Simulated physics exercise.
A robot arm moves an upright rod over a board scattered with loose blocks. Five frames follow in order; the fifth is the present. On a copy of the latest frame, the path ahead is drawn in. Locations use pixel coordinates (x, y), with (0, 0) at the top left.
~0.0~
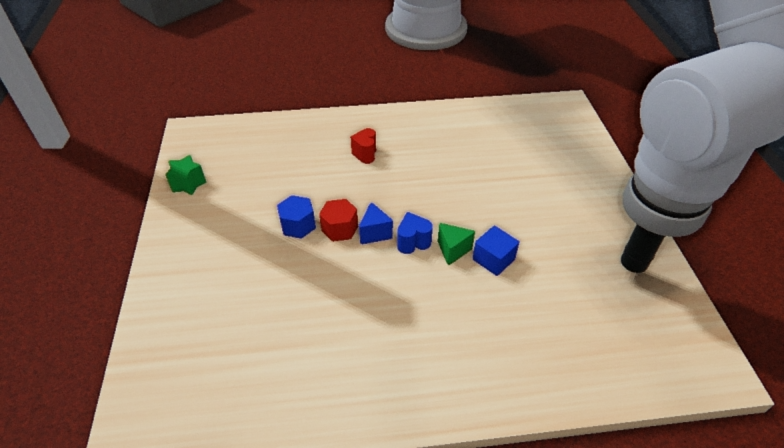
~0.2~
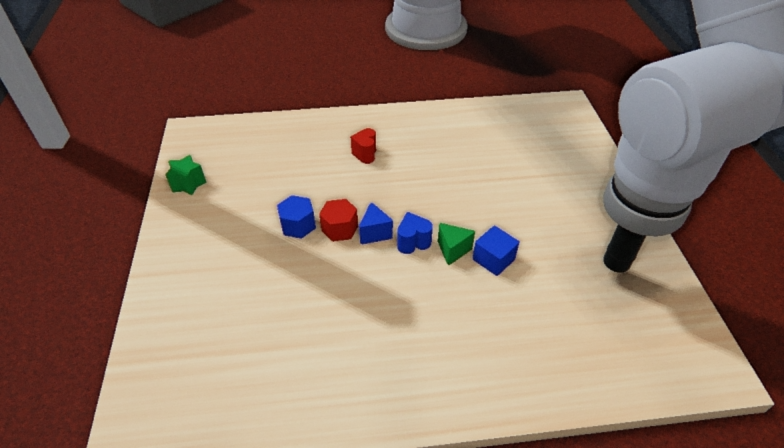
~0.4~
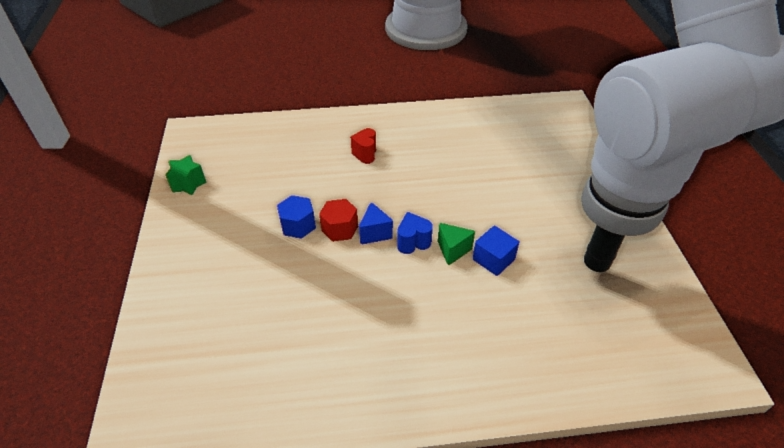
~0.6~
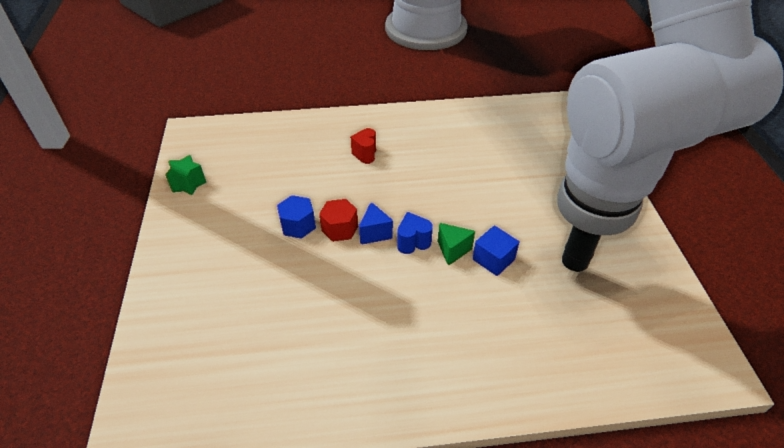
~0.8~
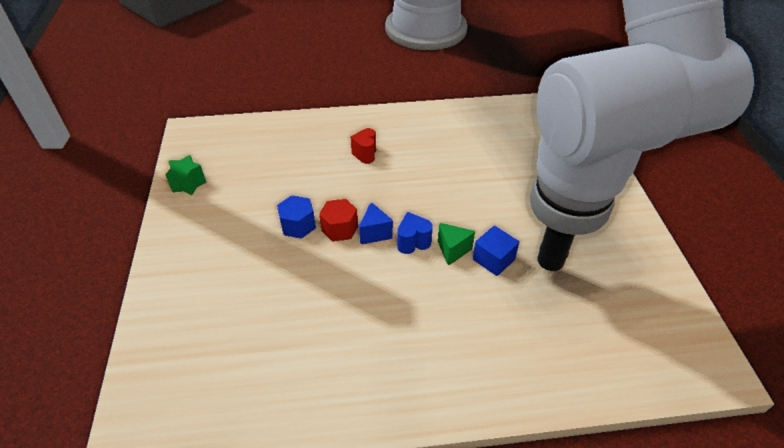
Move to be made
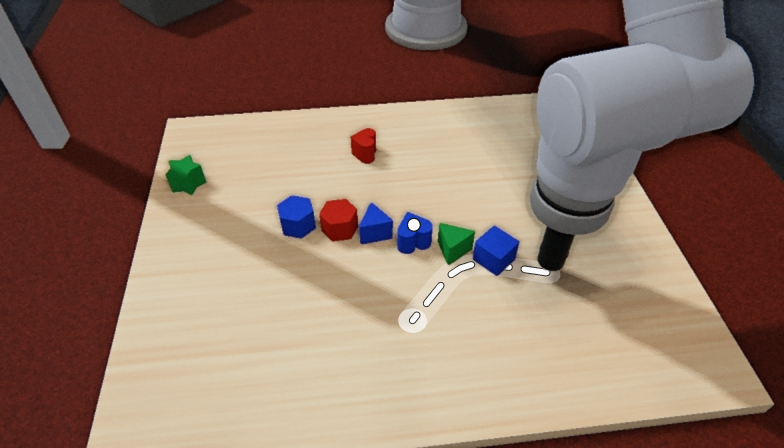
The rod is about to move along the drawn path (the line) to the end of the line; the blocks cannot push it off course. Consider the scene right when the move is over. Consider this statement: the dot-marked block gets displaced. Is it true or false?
The statement is true.
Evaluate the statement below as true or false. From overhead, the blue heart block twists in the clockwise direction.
False
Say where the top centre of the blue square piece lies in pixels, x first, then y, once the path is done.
I'd guess (452, 229).
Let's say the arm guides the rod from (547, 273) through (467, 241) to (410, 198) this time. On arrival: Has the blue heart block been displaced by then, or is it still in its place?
It is shifted.
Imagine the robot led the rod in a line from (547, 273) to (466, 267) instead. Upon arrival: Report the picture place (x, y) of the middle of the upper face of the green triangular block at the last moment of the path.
By then it is at (428, 214).
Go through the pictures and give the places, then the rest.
The first frame shows rod's lower end at (634, 264); blue triangular block at (375, 216); blue heart block at (414, 225); green triangular block at (455, 234); blue square piece at (498, 241).
The second frame shows rod at (616, 263); blocks still.
The third frame shows rod at (597, 263); blocks still.
The fourth frame shows rod at (575, 262); blocks still.
The fifth frame shows rod at (550, 262); blue triangular block at (375, 216); blue heart block at (414, 225); green triangular block at (455, 234); blue square piece at (498, 241).
Drawn move, from (547, 273) via (491, 265) and (444, 281), ending at (413, 320); the dot is on the blue heart block.
What follows on the original path. One third of the way, rod at (491, 254); blue heart block at (404, 223), turned 25° anticlockwise; green triangular block at (437, 225); blue square piece at (467, 233).
Two thirds of the way, rod at (445, 271); blue triangular block at (368, 217), turned 20° clockwise; blue heart block at (400, 220), turned 60° anticlockwise; green triangular block at (425, 216), turned 15° clockwise; blue square piece at (452, 229), turned 20° clockwise.
At the end, rod at (413, 310); blue triangular block at (368, 217), turned 20° clockwise; blue heart block at (400, 220), turned 60° anticlockwise; green triangular block at (425, 216), turned 15° clockwise; blue square piece at (452, 229), turned 20° clockwise.
